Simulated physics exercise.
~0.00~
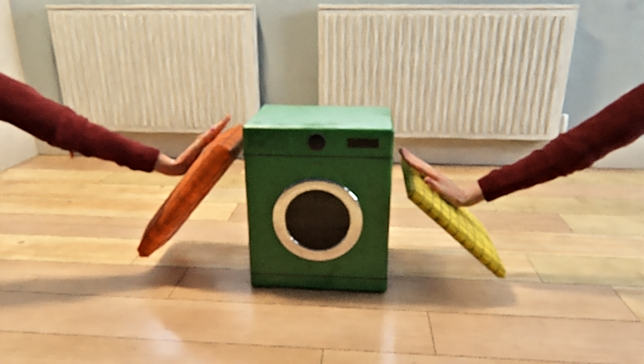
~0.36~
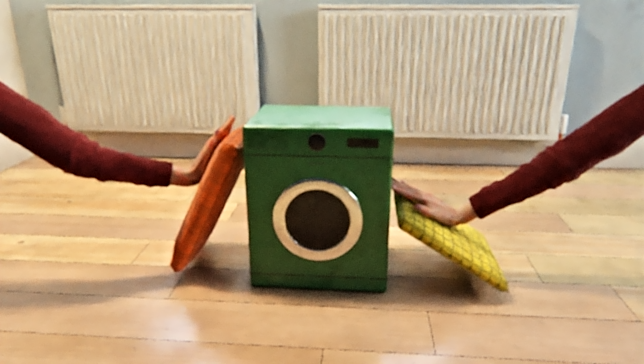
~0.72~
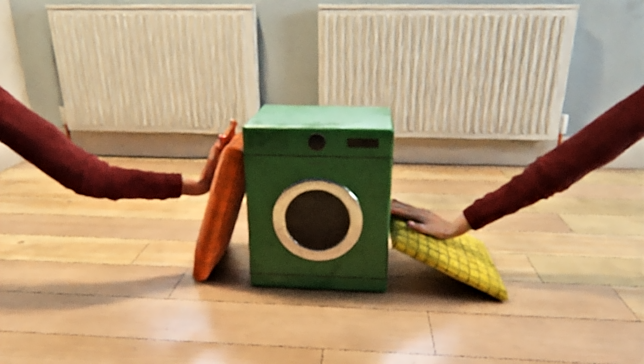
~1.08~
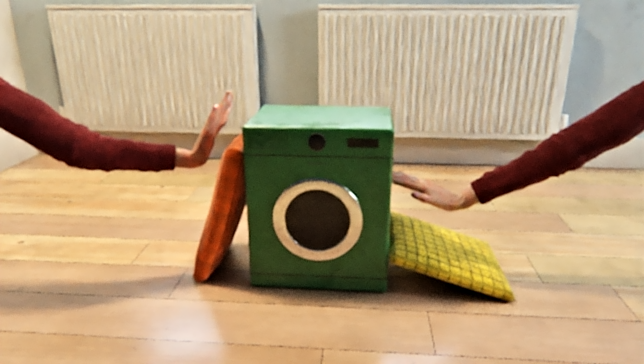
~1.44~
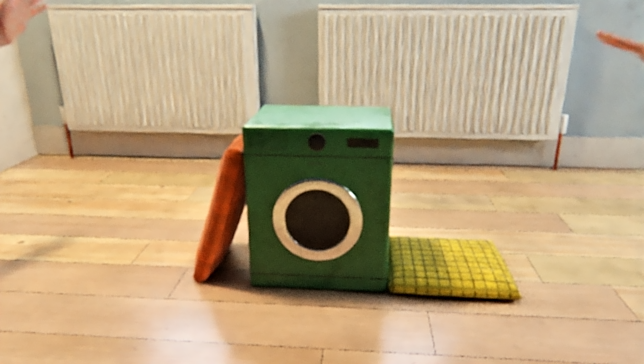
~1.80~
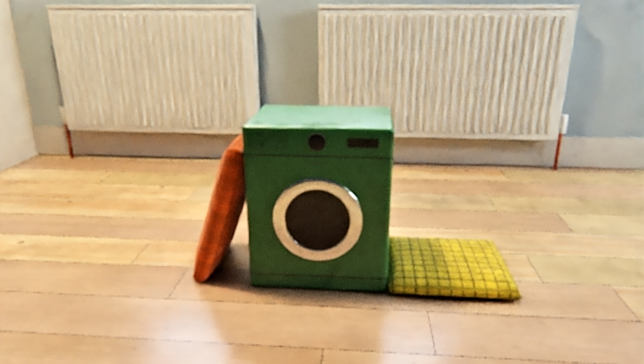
An orange pillow and a yellow seat pad were pressed by two hands against opposite sides of a green machine; once the hands let go and drew away, the pillow stayed leaning on the left while the pad slid down flat on the right.
